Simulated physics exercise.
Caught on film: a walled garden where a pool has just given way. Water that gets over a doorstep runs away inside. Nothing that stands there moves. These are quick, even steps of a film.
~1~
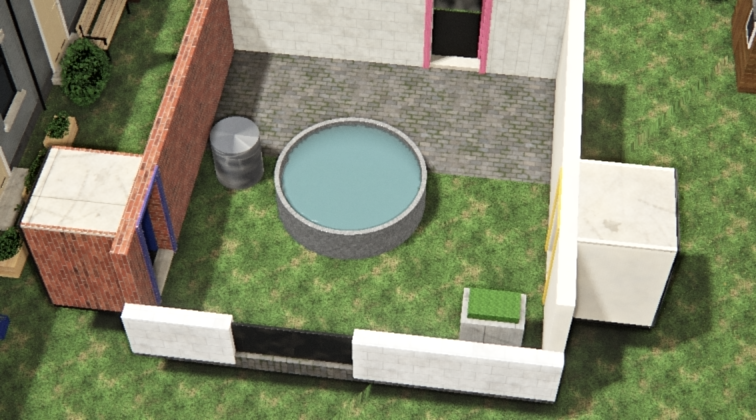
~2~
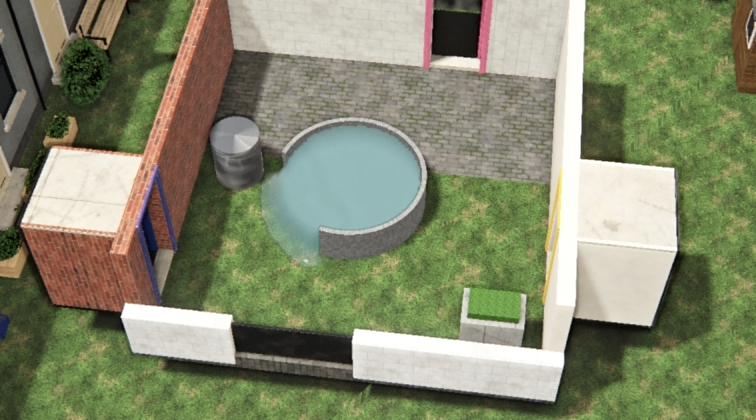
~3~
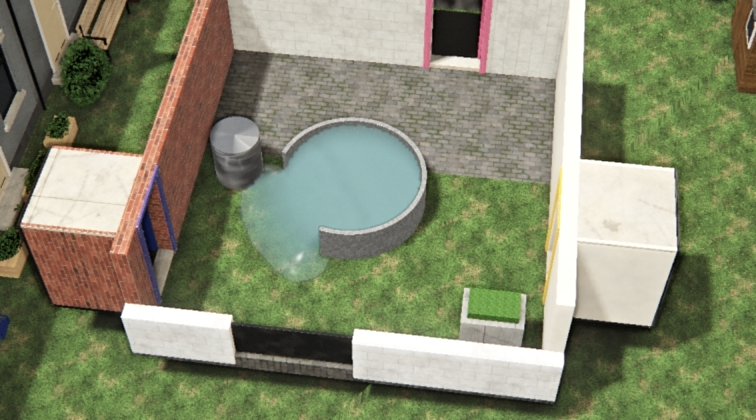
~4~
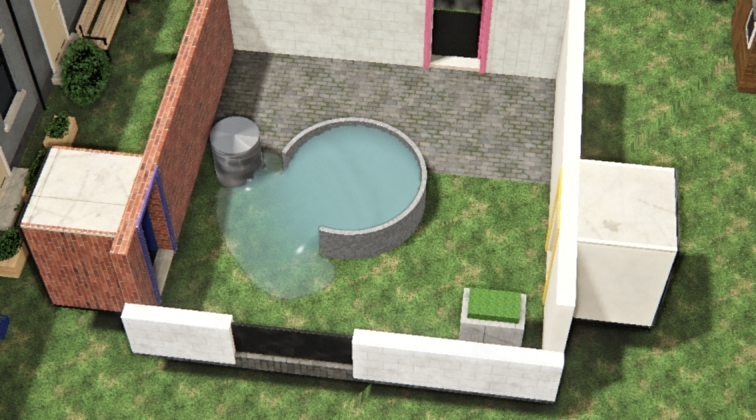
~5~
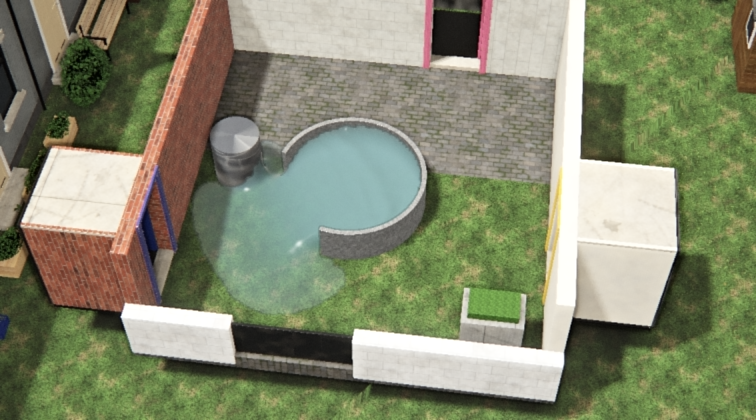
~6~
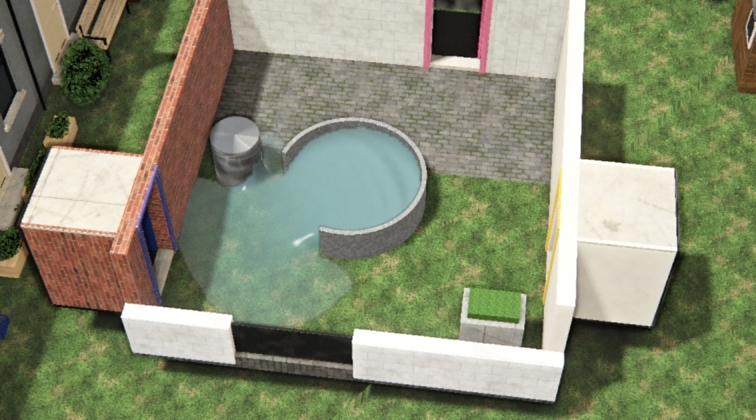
At the start, a round stone-walled pool sits full and still in a walled garden beside a grey metal barrel. Its lower left side opens, and water pours out over the grass, spreading past the barrel in a widening, thinning sheet that reaches toward the brick wall and the low front wall.
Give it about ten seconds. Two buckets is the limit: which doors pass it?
The blue door lets in a lot; the yellow door lets in a lot; the pink door admits no more than that.
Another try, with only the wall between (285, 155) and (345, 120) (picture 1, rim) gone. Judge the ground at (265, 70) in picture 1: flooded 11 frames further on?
At that place: Covered.
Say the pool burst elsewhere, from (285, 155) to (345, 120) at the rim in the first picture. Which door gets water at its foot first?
I say the door marked pink.
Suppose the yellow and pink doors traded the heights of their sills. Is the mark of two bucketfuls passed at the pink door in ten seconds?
Then: Pink door takes less.
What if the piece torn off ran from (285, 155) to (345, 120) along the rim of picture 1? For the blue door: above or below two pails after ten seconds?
Then: The blue door stays under.
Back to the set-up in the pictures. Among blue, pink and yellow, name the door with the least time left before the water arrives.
That is the blue door.
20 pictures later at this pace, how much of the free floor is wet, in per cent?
Some 45 per cent.
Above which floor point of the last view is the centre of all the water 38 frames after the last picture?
I would point to (318, 238).
A moment on, water covers 25 % of the floor; the blue door under two buckets in, the yellow door not reached, the pink door not reached.
Next, water covers 30 % of the floor; the blue door over two buckets in, the yellow door not reached, the pink door not reached.
Then, water covers 45 % of the floor; the blue door far over two buckets in, the yellow door not reached, the pink door not reached.
Later, water covers 80 % of the floor; the blue door far over two buckets in, the yellow door wet at the sill, nothing in, the pink door wet at the sill, nothing in.
In the end, water covers 100 % of the floor; the blue door far over two buckets in, the yellow door over two buckets in, the pink door wet at the sill, nothing in.
